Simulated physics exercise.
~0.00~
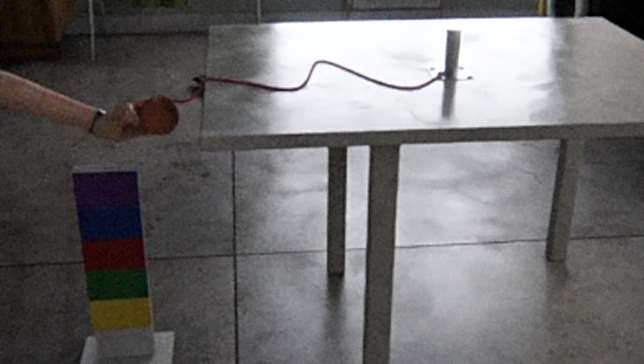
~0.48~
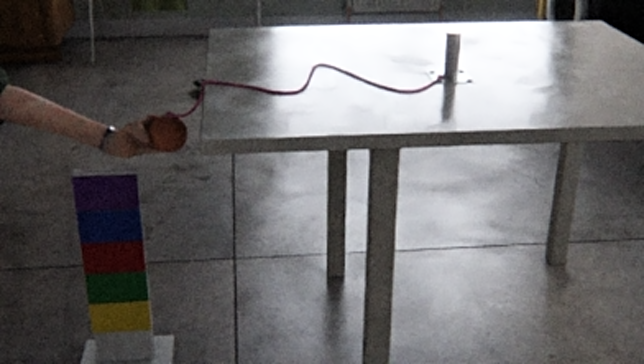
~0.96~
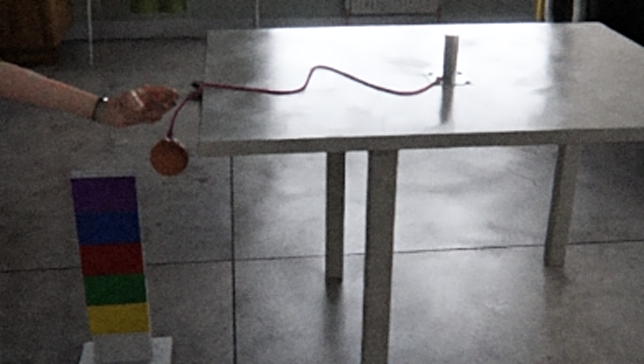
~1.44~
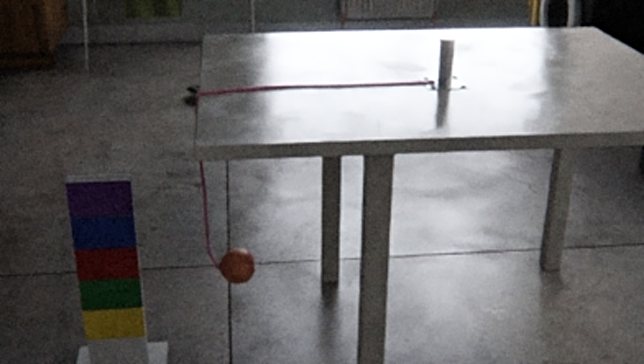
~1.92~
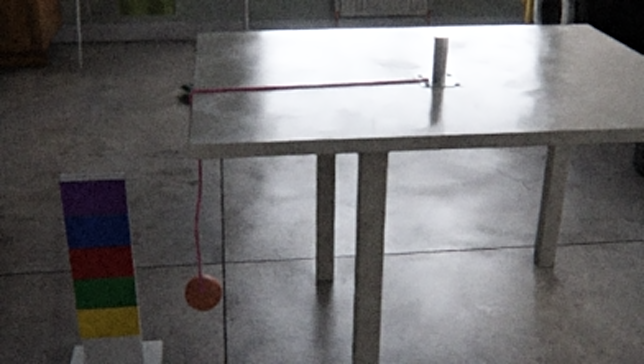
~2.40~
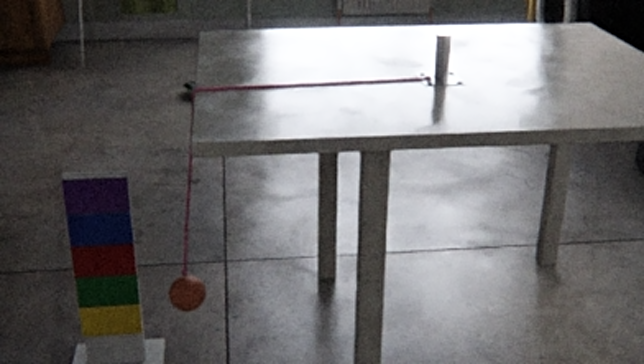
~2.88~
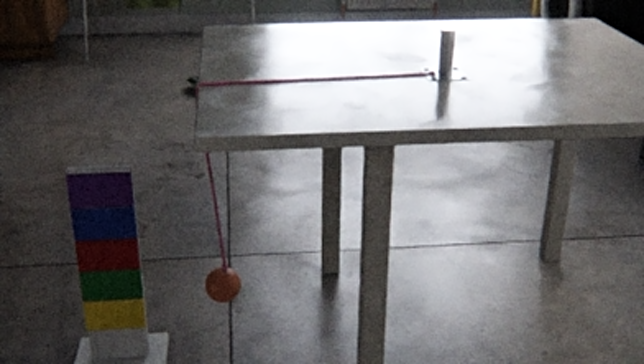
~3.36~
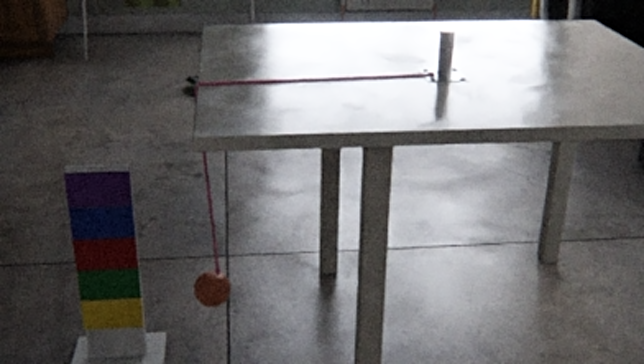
Orange ball on a red cord dropping from a hand at a table's end, then swinging gently level with a green band.
